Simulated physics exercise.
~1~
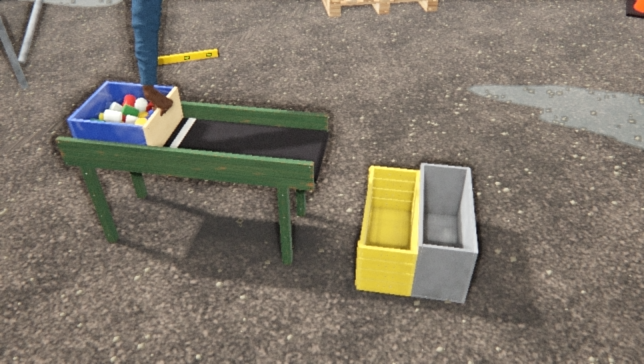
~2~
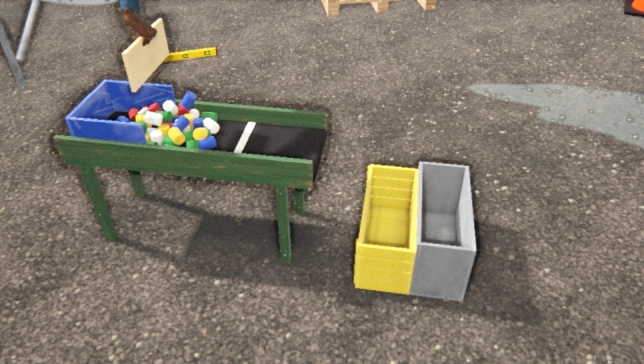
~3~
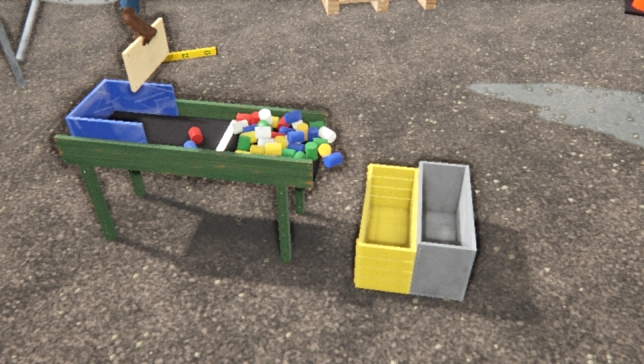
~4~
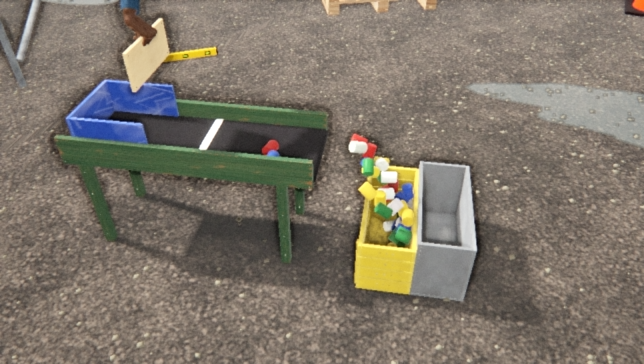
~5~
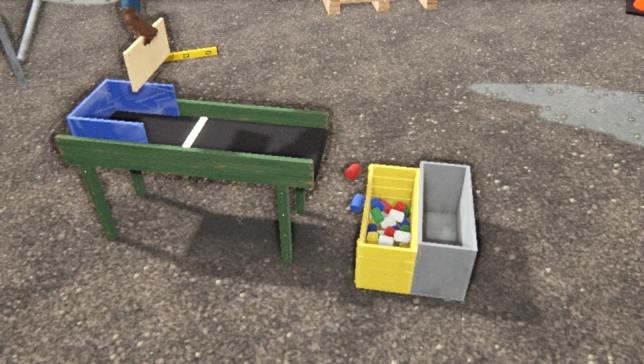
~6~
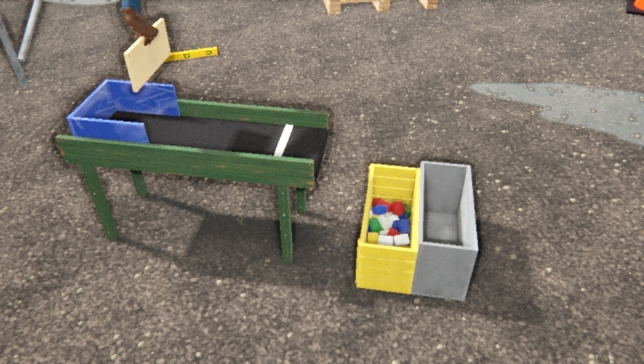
On a patch of rough tarmac, a wooden gate lifted from a blue pen and a dark belt carried a heap of small colourful pieces right, tipping them off the end into the yellow tote, while the grey bin beside it stayed empty.
